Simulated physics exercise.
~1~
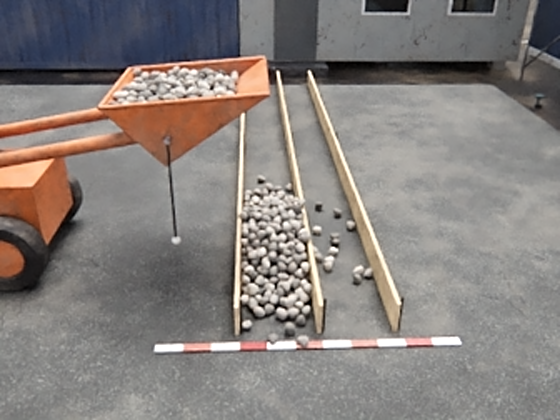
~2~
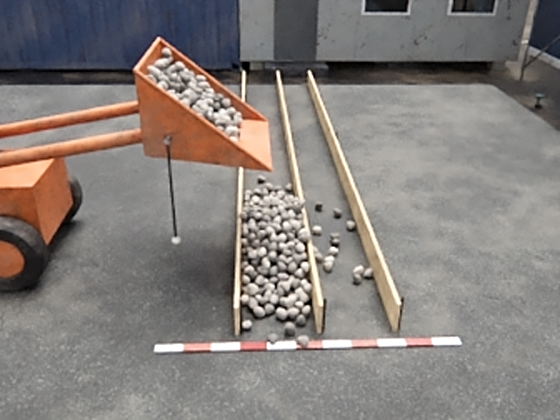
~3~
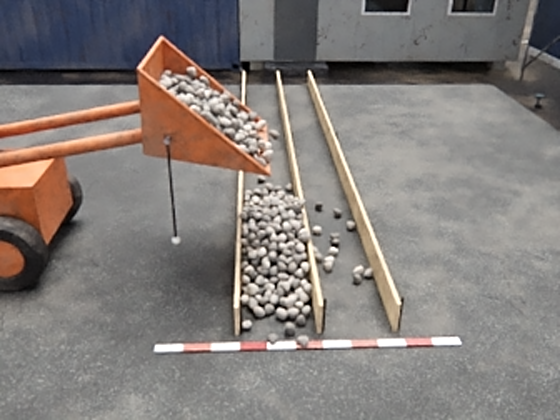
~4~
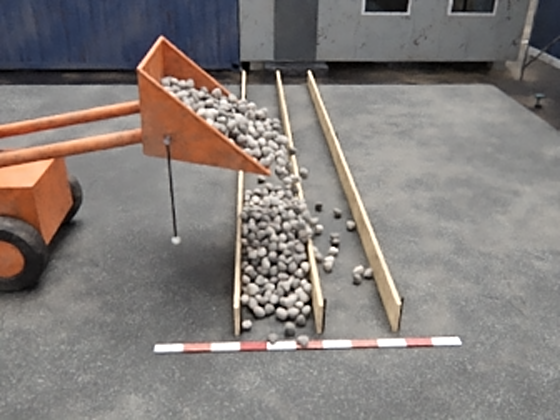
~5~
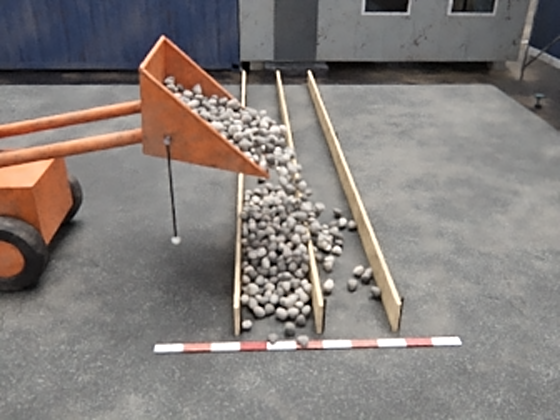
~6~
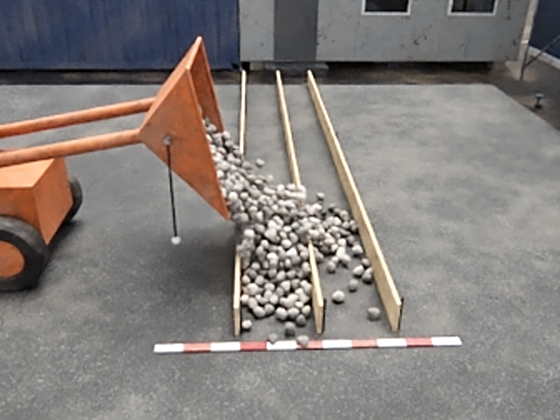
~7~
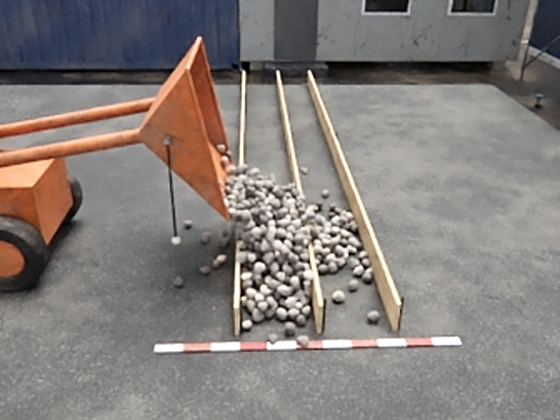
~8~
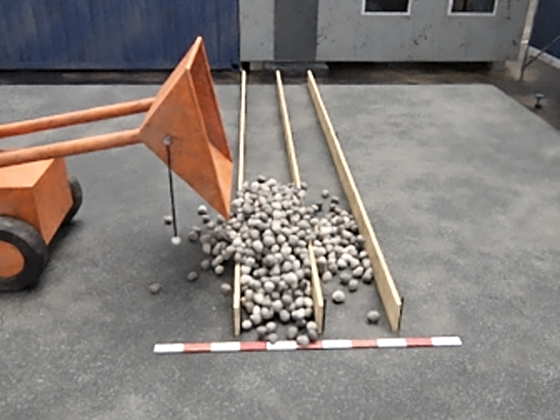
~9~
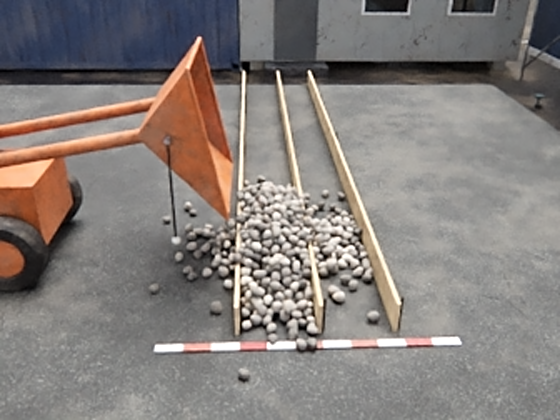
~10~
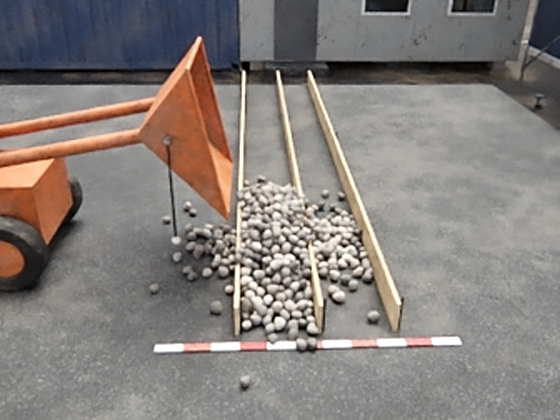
An orange loader with a bucket full of rounded grey stones stands at the left of a dark paved yard, seen from slightly above, with blue and grey walls behind. Three long wooden boards run away from a red and white strip, and a heap of stones already lies between the left and middle boards. The bucket tips forward and stones slide over its lip onto the heap, some spilling past the middle board. It then tips steeply and empties. The stones end in a broad, still mound burying part of the boards, with several scattered to the left and one before the strip.
